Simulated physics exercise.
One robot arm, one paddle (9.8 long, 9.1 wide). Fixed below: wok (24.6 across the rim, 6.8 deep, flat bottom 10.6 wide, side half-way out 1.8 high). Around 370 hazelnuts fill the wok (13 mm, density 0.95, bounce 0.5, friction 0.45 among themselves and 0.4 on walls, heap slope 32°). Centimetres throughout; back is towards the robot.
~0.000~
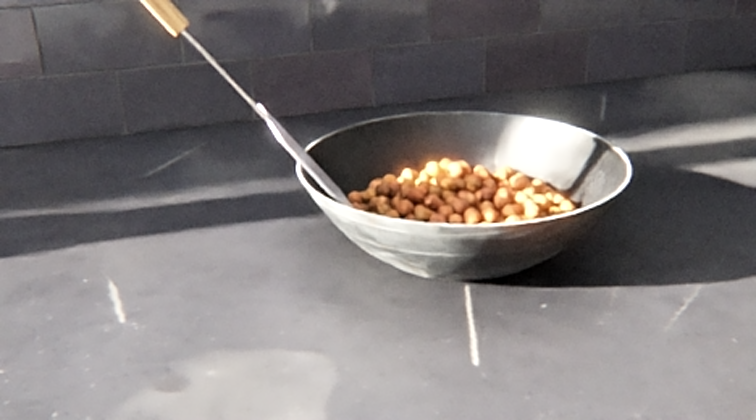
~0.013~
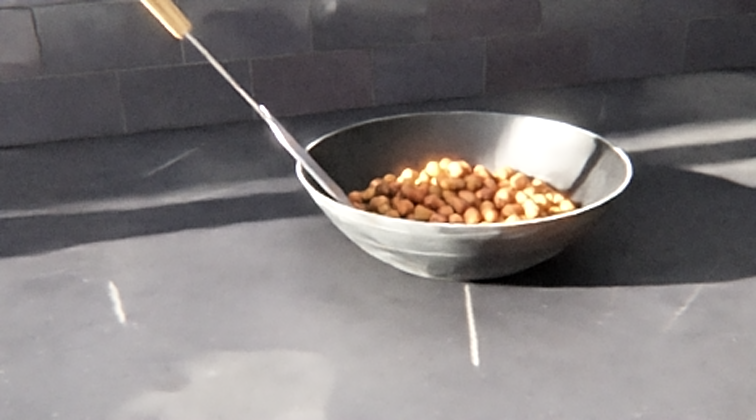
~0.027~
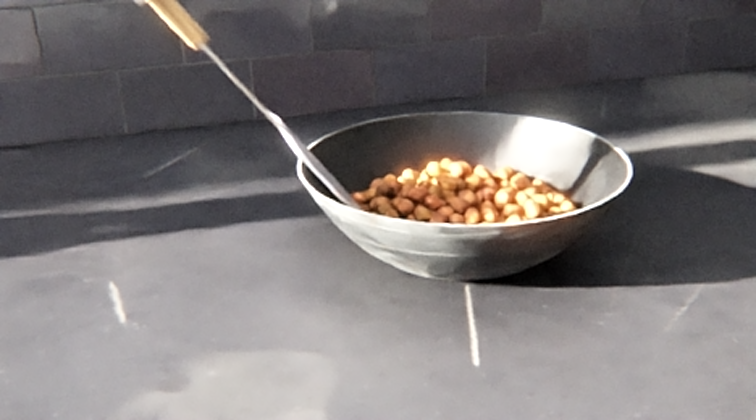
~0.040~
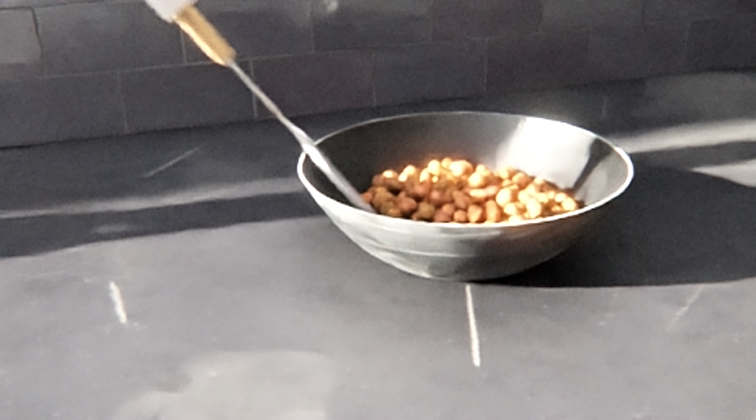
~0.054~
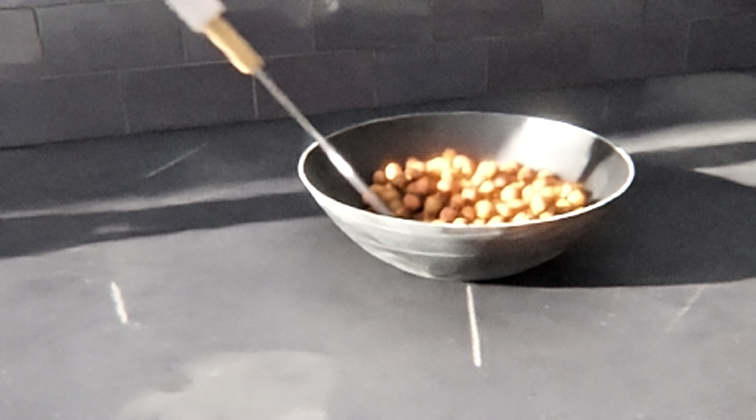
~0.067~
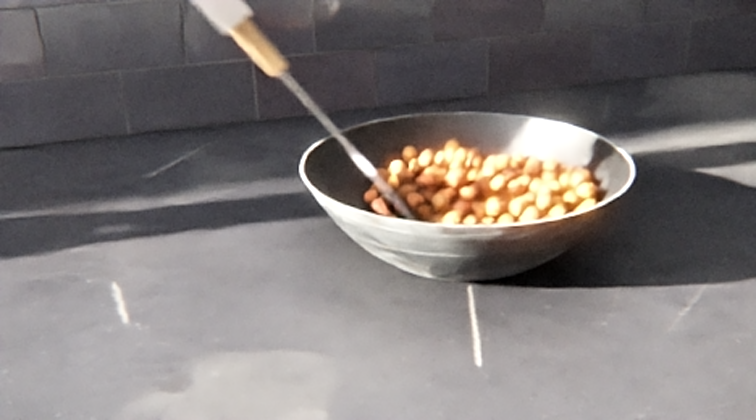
A metal paddle on a robot arm rests at the left inside edge of a wok of hazelnuts on a dark counter, at first barely moving. It then slides rightward into the nuts, pushing the heap slightly up and to the right, while the wok stays almost still.
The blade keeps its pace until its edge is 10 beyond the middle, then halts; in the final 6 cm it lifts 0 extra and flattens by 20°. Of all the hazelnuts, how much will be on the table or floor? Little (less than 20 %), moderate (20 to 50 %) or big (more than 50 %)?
A big share, more than 50 %, ends on the table or floor.
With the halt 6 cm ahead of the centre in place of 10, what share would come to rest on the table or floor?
It would be near 15 per cent.
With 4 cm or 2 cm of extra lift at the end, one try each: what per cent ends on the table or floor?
About 55 and 55 per cent.
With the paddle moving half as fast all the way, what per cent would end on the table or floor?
Then about 45 per cent.
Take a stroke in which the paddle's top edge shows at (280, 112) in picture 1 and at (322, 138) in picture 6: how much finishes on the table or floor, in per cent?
Some 40 per cent.
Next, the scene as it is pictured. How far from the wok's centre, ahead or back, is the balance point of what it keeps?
Roughly 2.0 cm ahead.
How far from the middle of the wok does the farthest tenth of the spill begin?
Some 70 cm.
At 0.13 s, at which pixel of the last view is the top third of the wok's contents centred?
Near (550, 153).
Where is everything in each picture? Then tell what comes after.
In the first picture, paddle top edge at (269, 121), sloping 53°; upper third of the load around (464, 202), from x 355 to 570, top at y 165; 367 in the wok.
In the second picture, paddle top edge at (271, 123), sloping 53°; upper third of the load around (465, 202), from x 355 to 570, top at y 165.
In the third picture, paddle top edge at (284, 132), sloping 53°; upper third of the load around (465, 202), from x 355 to 575, top at y 165.
In the fourth picture, paddle top edge at (307, 145), sloping 53°; upper third of the load around (463, 199), from x 355 to 575, top at y 165.
In the fifth picture, paddle top edge at (331, 152), sloping 53°; upper third of the load around (471, 192), from x 355 to 580, top at y 160.
In the sixth picture, paddle top edge at (355, 154), sloping 53°; upper third of the load around (488, 183), from x 355 to 590, top at y 150; 367 in the wok.
By 0.10 s, sloping 53°, highest piece 8 above the table; 367 in the wok.
By 0.13 s, sloping 48°, highest piece 11 above the table; 367 in the wok.
By 0.35 s, sloping 33°, highest piece 23 above the table; 151 in the wok, 19 on the table or floor, 197 on the blade or in flight.
By 1.40 s, sloping 33°, highest piece 4 above the table; 216 on the table or floor, 151 in the wok.
Final count, 216 on the table or floor, 151 in the wok. That is 59 % on the table or floor.
